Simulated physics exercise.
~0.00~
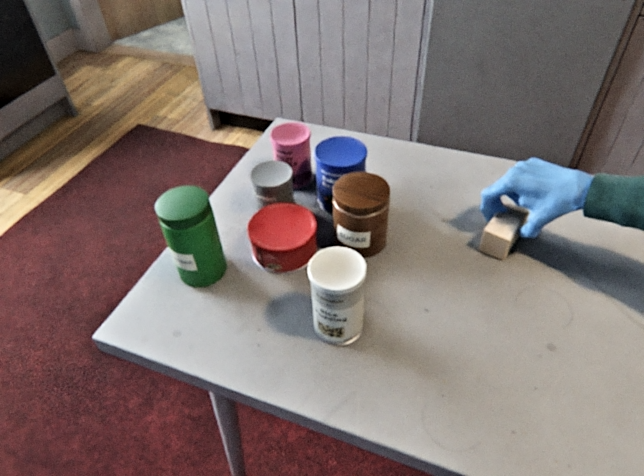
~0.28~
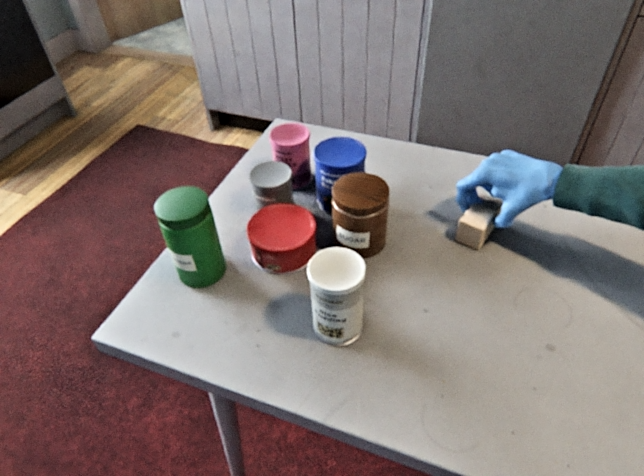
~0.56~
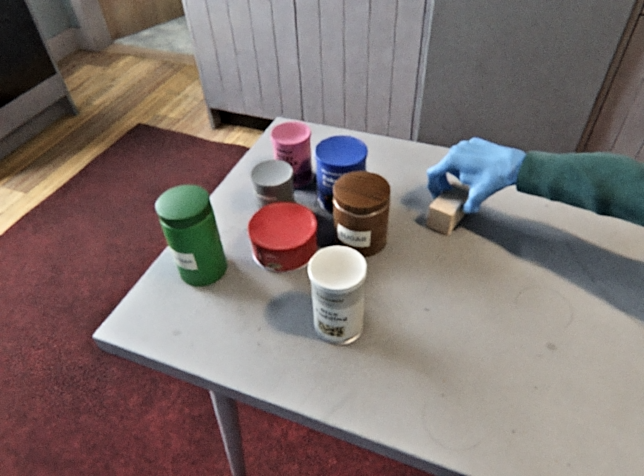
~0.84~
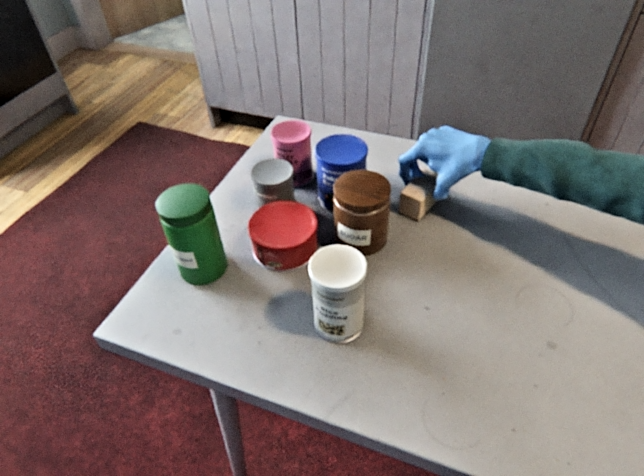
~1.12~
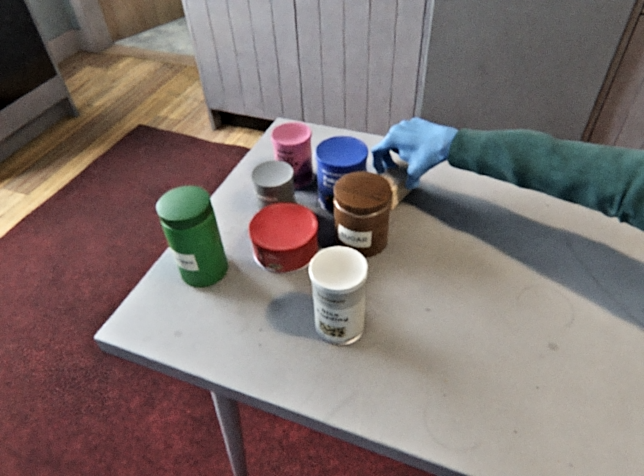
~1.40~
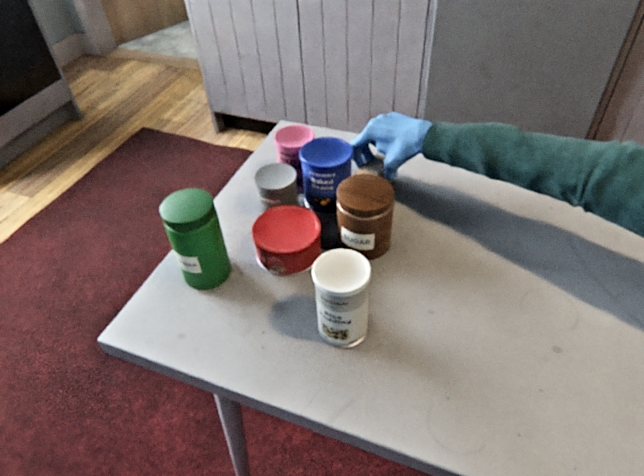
On a grey table near a red rug, a blue-gloved hand slid a small wooden block leftward past the brown jar toward a group of containers, nudging the blue tin slightly left, and all seven containers ended up still standing on the table.
